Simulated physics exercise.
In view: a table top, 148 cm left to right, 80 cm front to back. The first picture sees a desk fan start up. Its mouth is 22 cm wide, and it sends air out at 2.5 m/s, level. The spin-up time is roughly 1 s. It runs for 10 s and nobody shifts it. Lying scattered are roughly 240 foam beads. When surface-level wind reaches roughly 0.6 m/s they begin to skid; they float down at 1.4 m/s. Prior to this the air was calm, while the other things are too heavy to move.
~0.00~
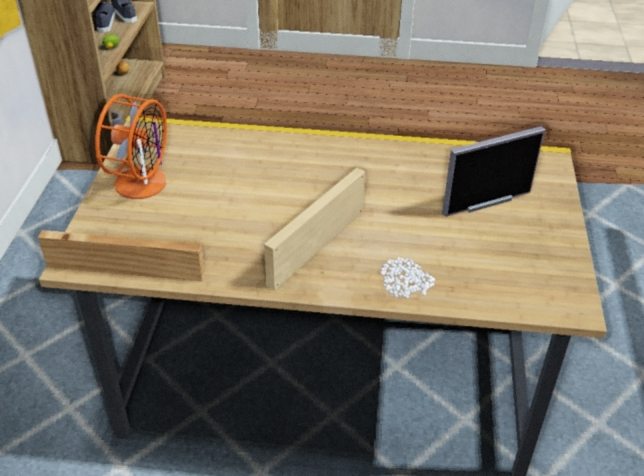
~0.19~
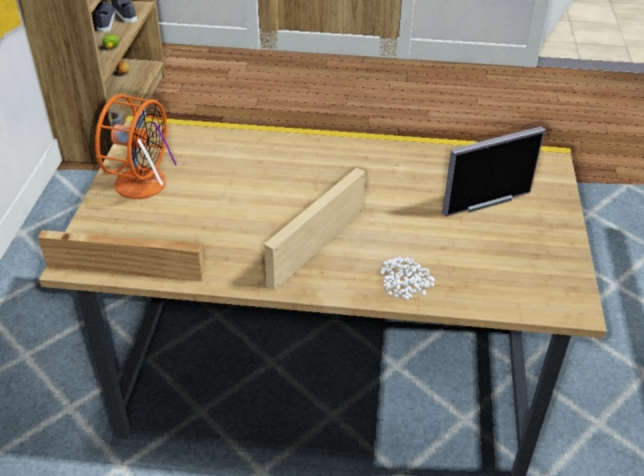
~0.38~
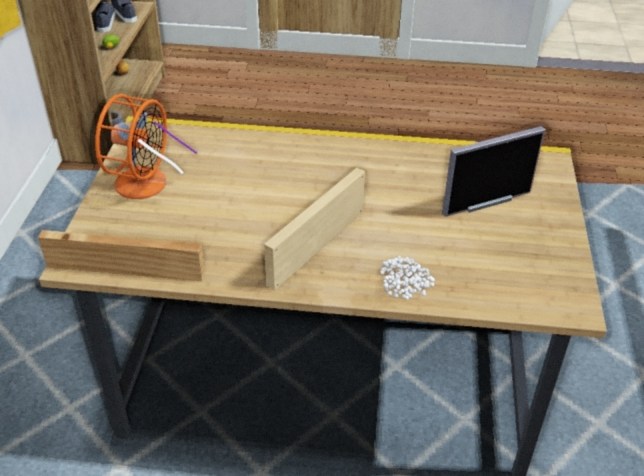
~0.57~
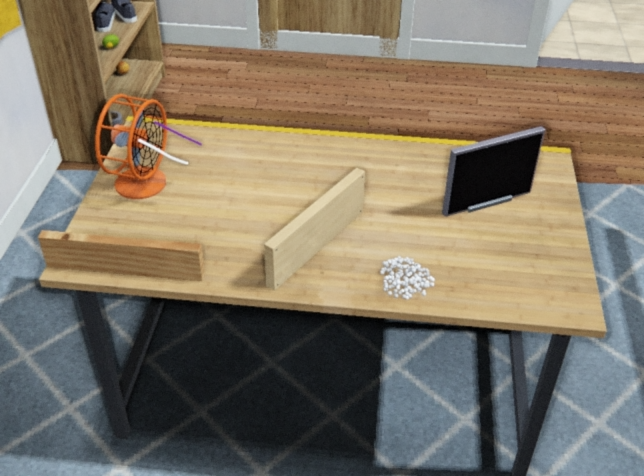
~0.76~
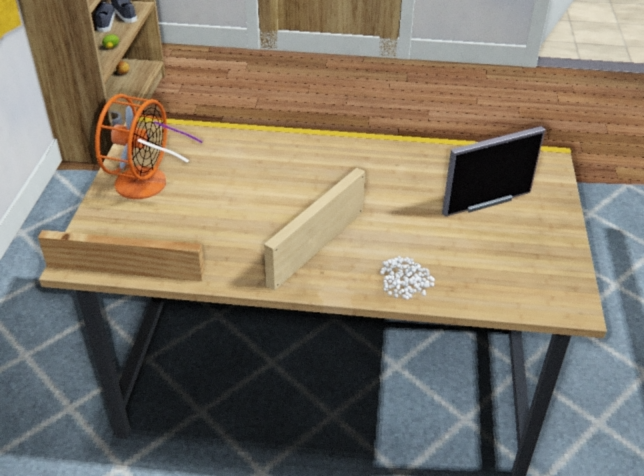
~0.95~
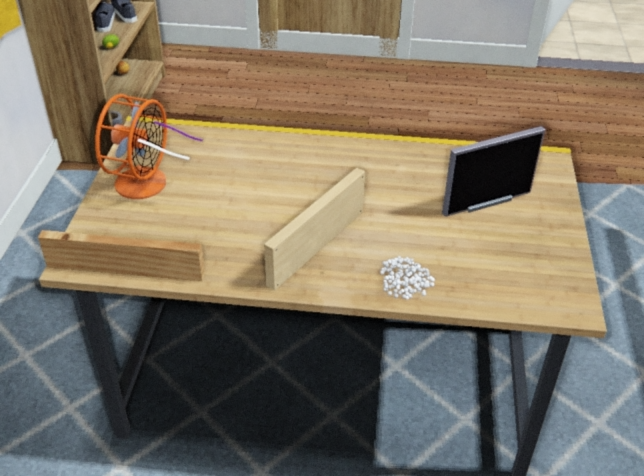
At the start, an orange desk fan with colourful ribbons hanging on its front stands on a wooden table with boards, a dark screen and scattered white beads. The ribbons lift and stream out to the right, then stay stretched with slight shifts, while the beads and everything else remain still.
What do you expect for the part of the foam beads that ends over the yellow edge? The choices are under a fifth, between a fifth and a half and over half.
Of the foam beads, less than a fifth end over the yellow edge.
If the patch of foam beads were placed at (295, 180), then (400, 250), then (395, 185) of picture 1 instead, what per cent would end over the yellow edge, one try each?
60, 2 and 70 in a hundred, respectively.
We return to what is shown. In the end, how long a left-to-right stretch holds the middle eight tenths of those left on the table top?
10 cm, give or take.
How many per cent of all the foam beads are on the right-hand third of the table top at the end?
It comes out near 30 in a hundred.
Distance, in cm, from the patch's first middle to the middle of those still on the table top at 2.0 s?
I'd guess near 0 cm.
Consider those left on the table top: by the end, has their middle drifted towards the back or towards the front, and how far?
Shifted backward by about 5 cm.
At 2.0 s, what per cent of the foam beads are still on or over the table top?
The share then is about 100 %.
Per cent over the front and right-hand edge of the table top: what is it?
About 0 per cent at the front edge and 0 per cent at the right-hand edge.
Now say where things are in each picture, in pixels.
In the first picture, the middle of the foam beads is near (405, 279), none has stirred yet and the mouth of the desk fan is at (133, 137).
In the second picture, the middle of the foam beads is near (405, 279), none has stirred yet and the yellow edge is centred on (344, 132).
In the third picture, the middle of the foam beads is near (405, 279), none has stirred yet, the top of a board is at (317, 206) and the top of a laptop is at (499, 139).
In the fourth picture, the middle of the foam beads is near (405, 279) and none has stirred yet.
In the fifth picture, the middle of the foam beads is near (405, 279) and none has stirred yet.
In the sixth picture, the middle of the foam beads is near (405, 279) and none has stirred yet.
After 2.0 s, 100 % are on the move or not yet settled, 0 % are over the yellow edge; the middle of those still in play is near (404, 279).
After 3.2 s, 98 % are on the move or not yet settled, 0 % are over the yellow edge; the middle of those still in play is near (406, 275).
After 5.5 s, 96 % are on the move or not yet settled, 0 % are over the yellow edge; the middle of those still in play is near (402, 269).
After 10.0 s, at the end, 0 % are over the yellow edge; the middle of those still in play is near (404, 263).
